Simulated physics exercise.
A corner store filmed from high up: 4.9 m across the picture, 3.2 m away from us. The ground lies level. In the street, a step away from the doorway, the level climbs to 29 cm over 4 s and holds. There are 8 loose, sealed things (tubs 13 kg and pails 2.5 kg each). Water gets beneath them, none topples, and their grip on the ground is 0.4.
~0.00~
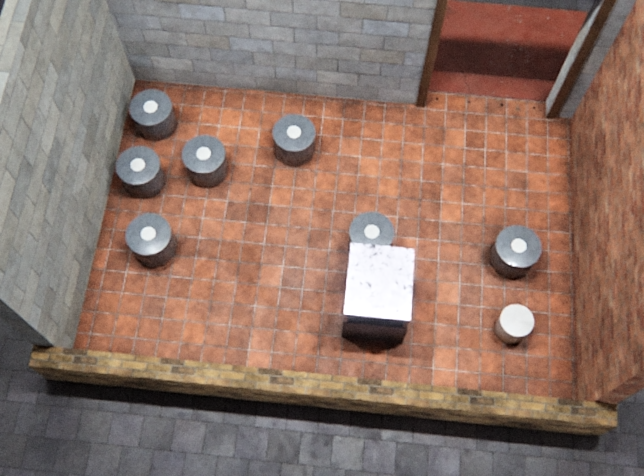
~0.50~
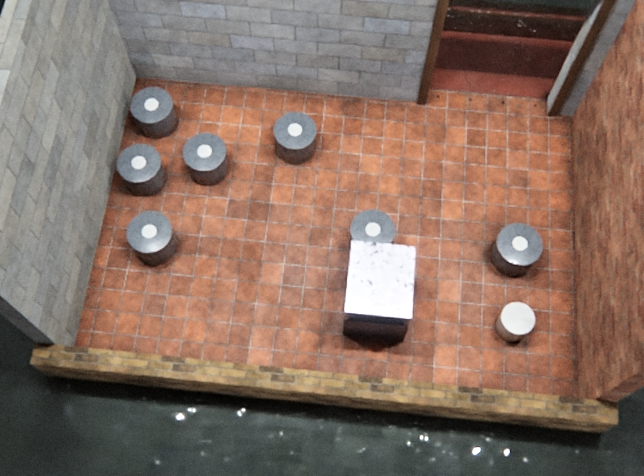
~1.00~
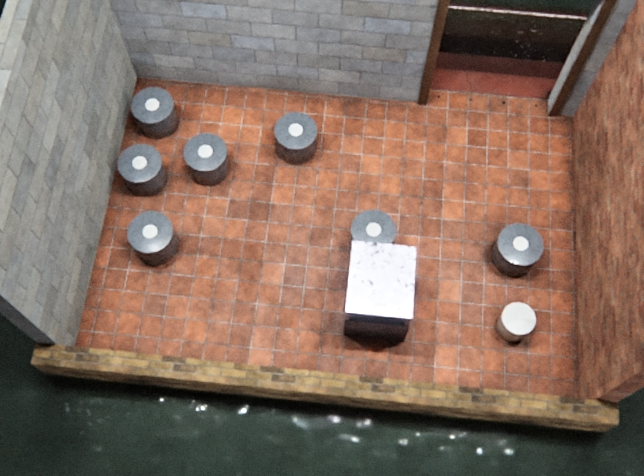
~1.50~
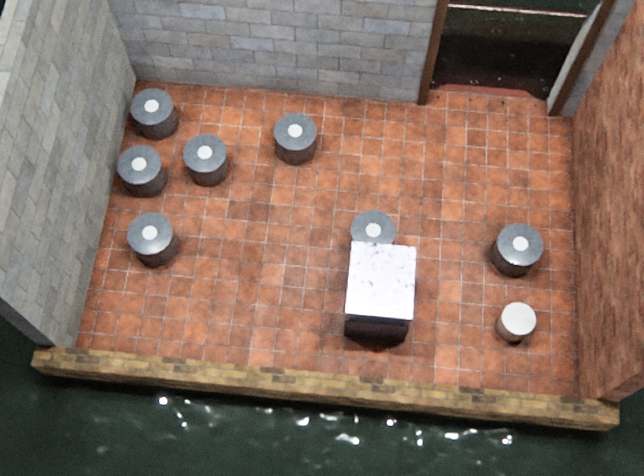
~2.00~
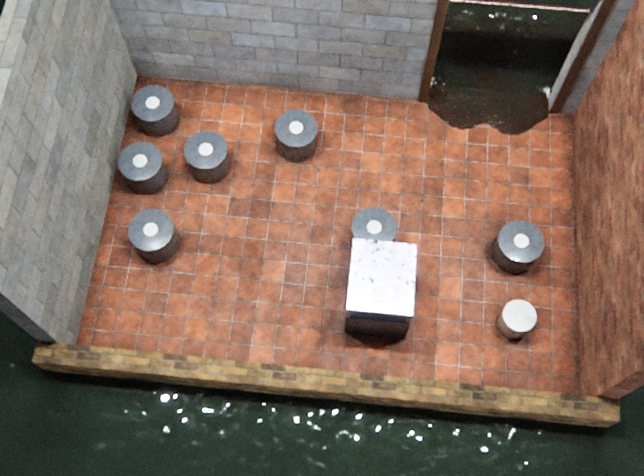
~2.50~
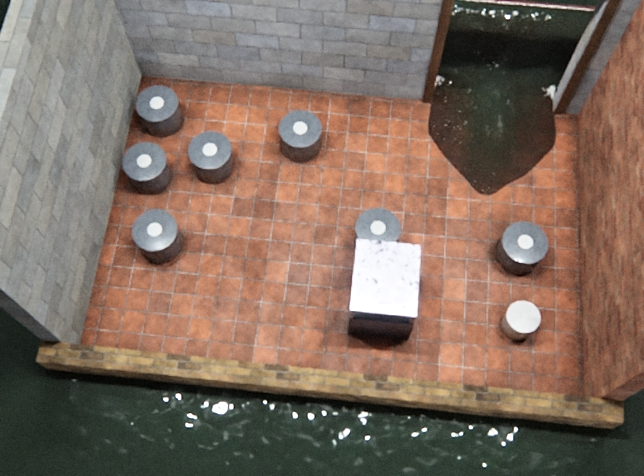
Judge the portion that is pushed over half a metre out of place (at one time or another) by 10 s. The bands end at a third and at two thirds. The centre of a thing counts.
It is between one and two thirds.
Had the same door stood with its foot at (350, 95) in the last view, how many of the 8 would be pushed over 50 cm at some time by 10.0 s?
In that case 7 of them.
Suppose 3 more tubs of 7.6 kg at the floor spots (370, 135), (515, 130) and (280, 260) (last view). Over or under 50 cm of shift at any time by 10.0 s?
In that order: Less, past it, over.
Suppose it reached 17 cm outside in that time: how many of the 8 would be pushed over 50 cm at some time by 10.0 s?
In that case 3 of them.
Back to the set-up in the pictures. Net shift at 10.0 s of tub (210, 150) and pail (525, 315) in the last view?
In that order: 60 cm, 400 cm.
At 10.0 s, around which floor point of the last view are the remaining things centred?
Around (192, 205).
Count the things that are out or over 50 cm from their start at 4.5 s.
By then 0.
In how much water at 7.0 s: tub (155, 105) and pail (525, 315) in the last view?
Roughly 0 and 21 cm.
After 3.5 s 0 of 8 are over 50 cm from their spots; 0 afloat.
After 4.5 s 0 of 8 are over 50 cm from their spots; 0 afloat.
After 7.0 s 3 of 8 are over 50 cm from their spots; 2 afloat.
After 10.0 s 5 of 8 are over 50 cm from their spots, and 5 have been at some point; 7 afloat.
